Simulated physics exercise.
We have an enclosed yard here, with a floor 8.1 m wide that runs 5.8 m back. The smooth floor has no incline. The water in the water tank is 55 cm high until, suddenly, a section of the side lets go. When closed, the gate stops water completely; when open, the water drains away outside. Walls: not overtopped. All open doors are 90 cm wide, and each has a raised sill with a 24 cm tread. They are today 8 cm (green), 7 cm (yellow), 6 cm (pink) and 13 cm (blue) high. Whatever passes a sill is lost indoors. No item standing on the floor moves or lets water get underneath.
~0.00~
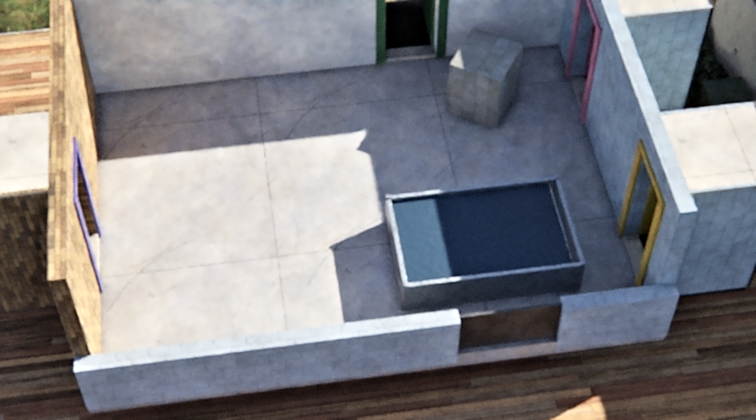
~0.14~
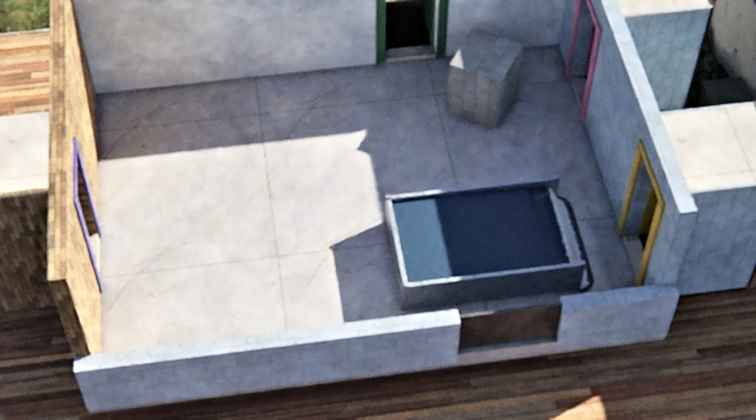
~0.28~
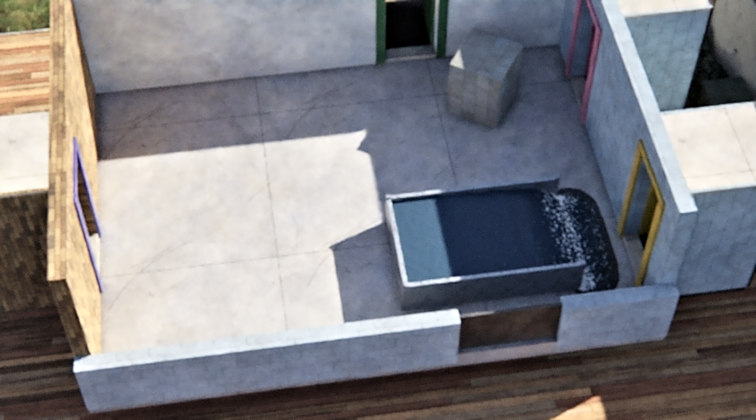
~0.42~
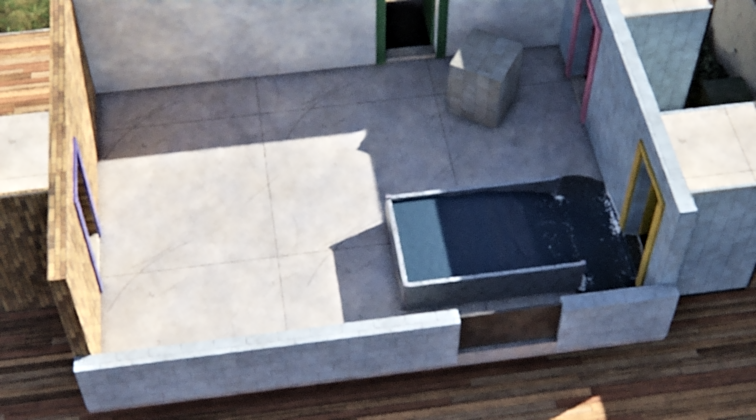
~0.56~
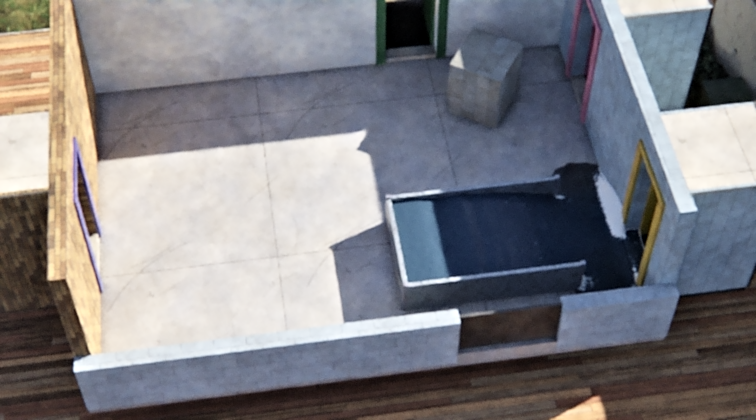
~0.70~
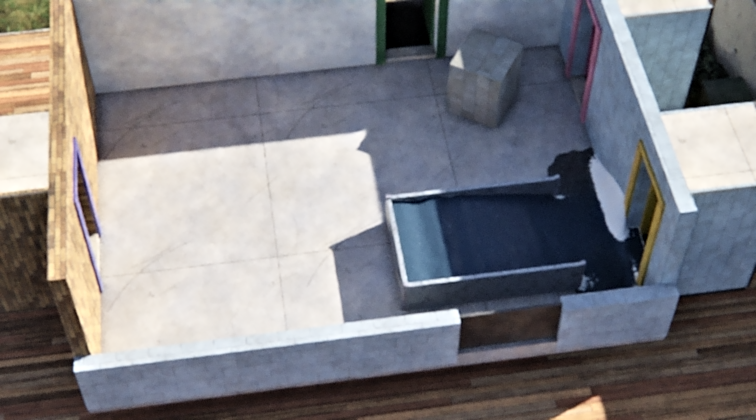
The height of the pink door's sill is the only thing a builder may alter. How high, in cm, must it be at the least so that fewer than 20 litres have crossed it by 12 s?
At least roughly 9 cm high.
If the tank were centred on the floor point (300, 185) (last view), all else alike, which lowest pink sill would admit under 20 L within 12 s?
Then it needs to be around 10.0 cm high.
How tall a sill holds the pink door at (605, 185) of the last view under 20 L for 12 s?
26 cm.
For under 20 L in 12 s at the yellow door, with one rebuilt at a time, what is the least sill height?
Yellow door, minimum about 35 cm.
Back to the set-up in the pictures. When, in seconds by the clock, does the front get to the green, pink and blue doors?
For green it's 3.0 s, for pink 1.3 s, and for blue 6.0 s.
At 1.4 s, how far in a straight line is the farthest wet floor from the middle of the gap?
I make it some 3.2 m.
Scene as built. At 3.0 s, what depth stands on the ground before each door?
At the green door the depth is 1 cm, at yellow 26 cm, at pink 6 cm and at blue 0 cm.
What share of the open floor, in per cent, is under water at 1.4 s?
Roughly 10 percent.
After 1.4 s water covers 10 % of the floor, deepest (38 cm) near (610, 232); 2 cm at the pink door, 0 litres in over its 6 cm sill.
After 3.0 s water covers 25 % of the floor, deepest (30 cm) near (638, 317); 6 cm at the pink door, 0 litres in over its 6 cm sill.
After 12.0 s water covers 95 % of the floor, deepest (7 cm) near (626, 319); 6 cm at the pink door, 50 litres in over its 6 cm sill.
At the pink door as built, the water arrived by 1.3 s and peaked near 12 cm at 6.0 s.
With a sill of 7.5 cm, 31 litres would have come in within the 12 s; with 10.5 cm, 10 litres. So under 20 litres takes about 9 cm.
